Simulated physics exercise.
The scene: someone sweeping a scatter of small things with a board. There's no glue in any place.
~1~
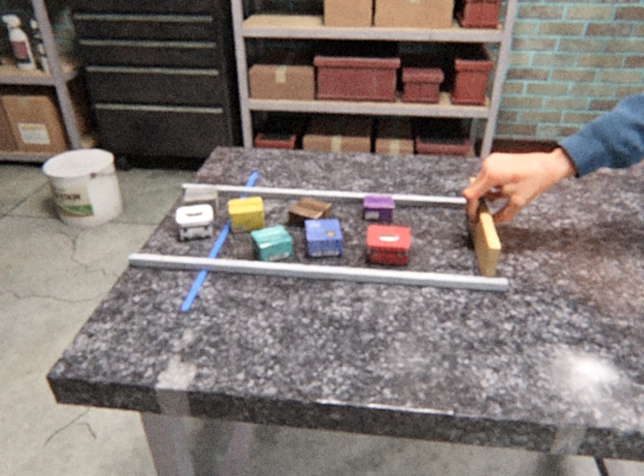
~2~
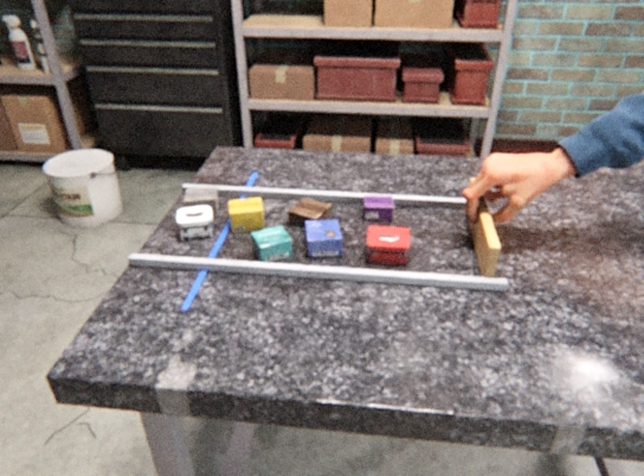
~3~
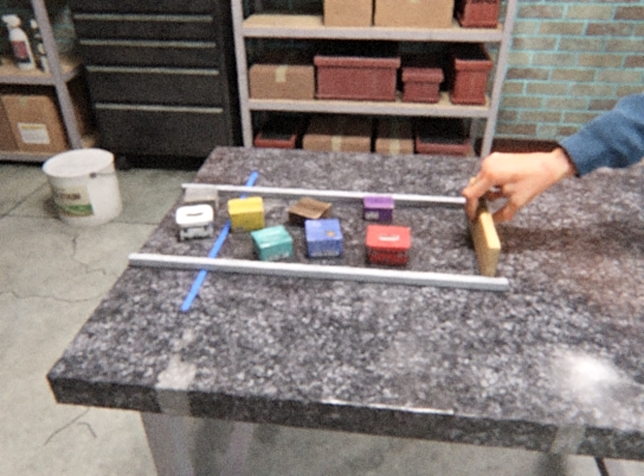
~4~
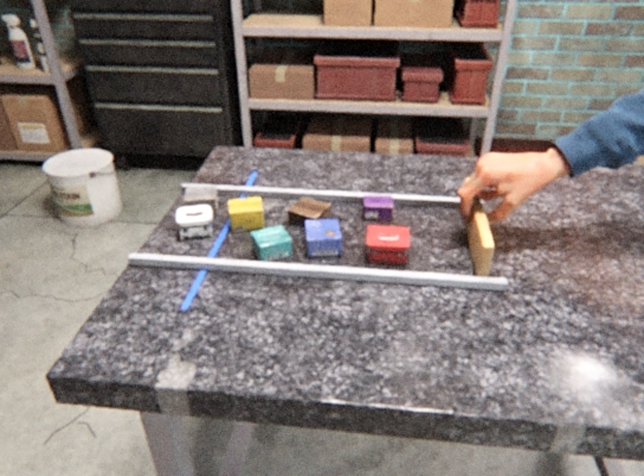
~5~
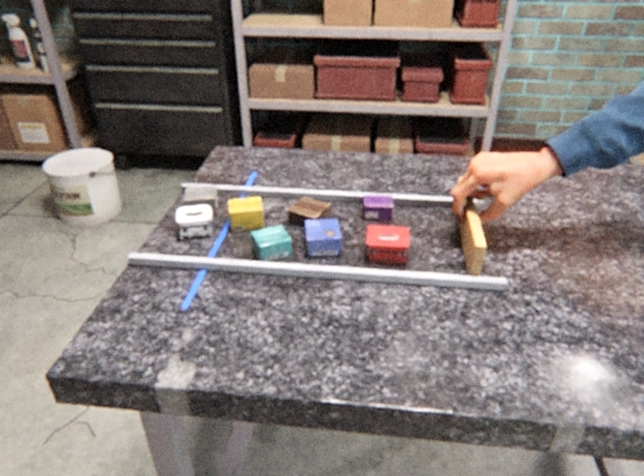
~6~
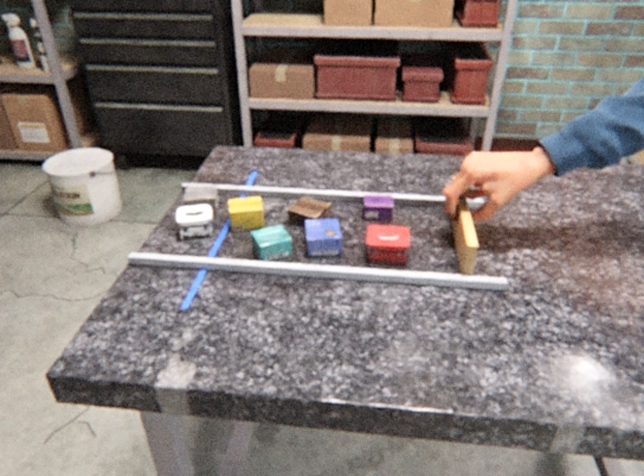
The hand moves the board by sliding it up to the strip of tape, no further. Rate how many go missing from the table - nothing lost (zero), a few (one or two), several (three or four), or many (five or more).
A few, one or two.
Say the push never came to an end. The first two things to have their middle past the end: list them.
White case, then yellow box.
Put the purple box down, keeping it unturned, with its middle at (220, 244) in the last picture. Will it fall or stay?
Result: It tips off.
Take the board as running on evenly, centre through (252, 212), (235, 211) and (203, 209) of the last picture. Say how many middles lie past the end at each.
The numbers past the end are 0, 1 and 5.
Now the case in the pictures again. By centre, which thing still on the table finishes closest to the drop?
It's the yellow box.
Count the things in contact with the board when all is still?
2 end up touching it.
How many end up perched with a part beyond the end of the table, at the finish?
2 of them.
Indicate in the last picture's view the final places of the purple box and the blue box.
Listed as asked: First (227, 194), and then (169, 225).
Soon after, none off yet; grey box at rest near (202, 200); white case at rest near (196, 222); yellow box at rest near (246, 214).
Then, none off yet; grey box at rest near (202, 200); white case at rest near (196, 222); yellow box moving near (245, 213).
Further on, none off yet; grey box moved a little near (198, 196); white case moved about its own width near (166, 223); yellow box moved well along near (194, 207).
At rest, the number that fall off is one or two; fallen, white case.
